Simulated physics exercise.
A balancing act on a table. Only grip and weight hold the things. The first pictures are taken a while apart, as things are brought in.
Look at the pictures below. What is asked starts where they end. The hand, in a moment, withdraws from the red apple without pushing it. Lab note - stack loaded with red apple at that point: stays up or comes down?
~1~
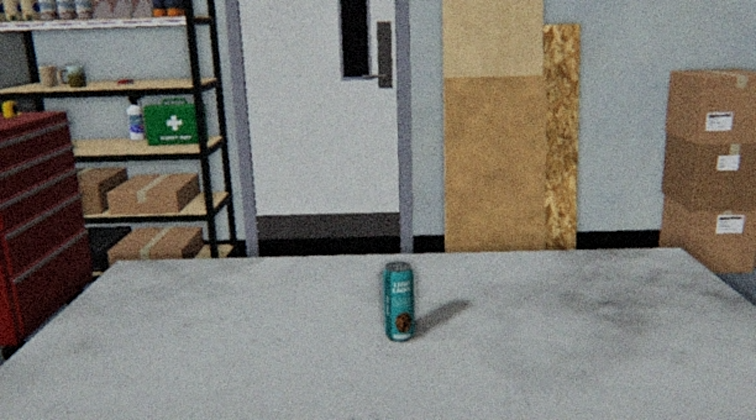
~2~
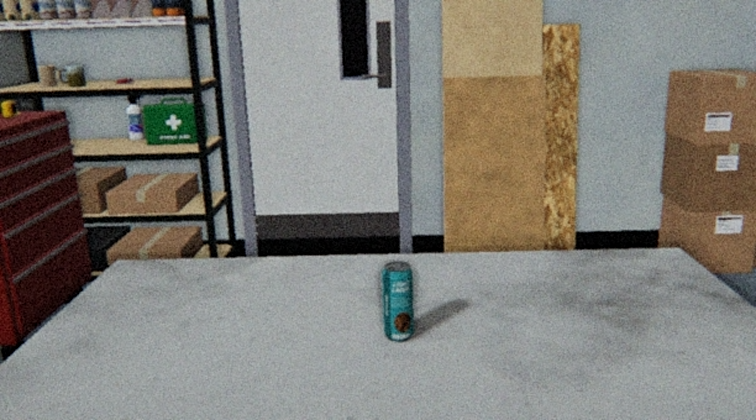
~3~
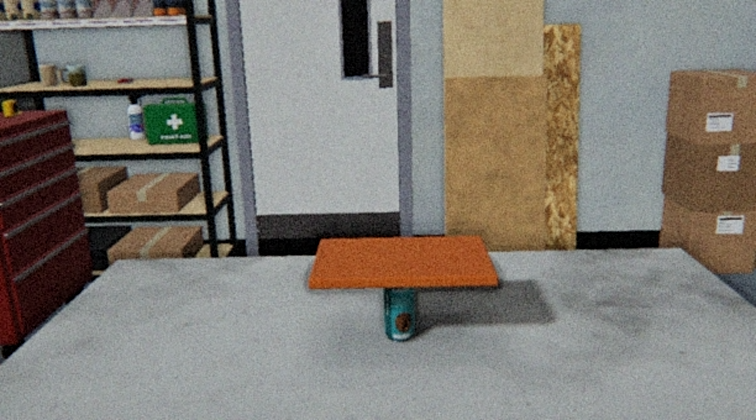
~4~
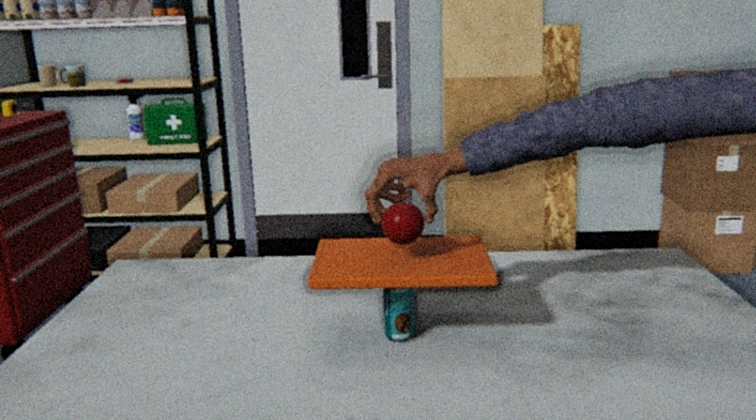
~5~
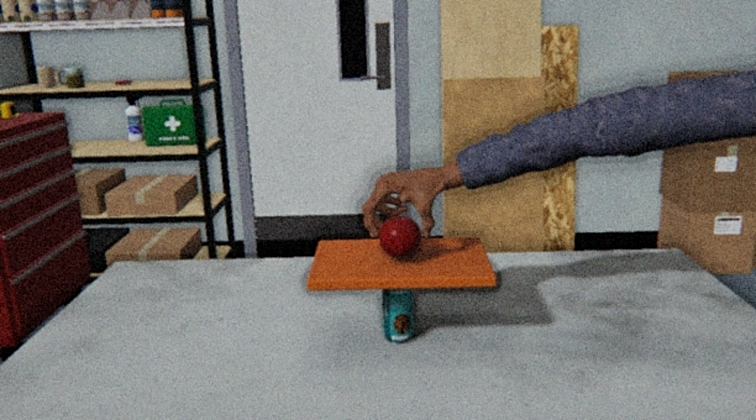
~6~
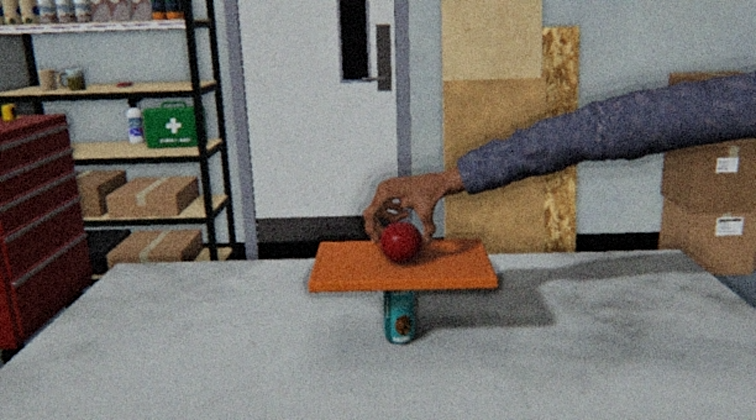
The stack is stable.
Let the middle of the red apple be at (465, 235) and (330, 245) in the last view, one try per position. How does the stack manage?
First case: It collapses; second case: It collapses.
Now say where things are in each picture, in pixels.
In the first frame, the last thing is not in view yet.
In the second frame, the last thing is not in view yet.
In the third frame, the last thing is not in view yet; orange lid (402, 261).
The fourth frame shows on its way; red apple (403, 223); orange lid (401, 261).
The fifth frame shows on its way; red apple (400, 237); orange lid (400, 262).
The sixth frame shows set down, still held; red apple (401, 243); orange lid (402, 263).
Then, 0.10 s on from there, no change.
Then, 0.40 s on from there, red apple resting near (401, 243).
In the end, all 3 unmoved. At the end, from the last picture's camera, red apple near (401, 243). The stack stays up.
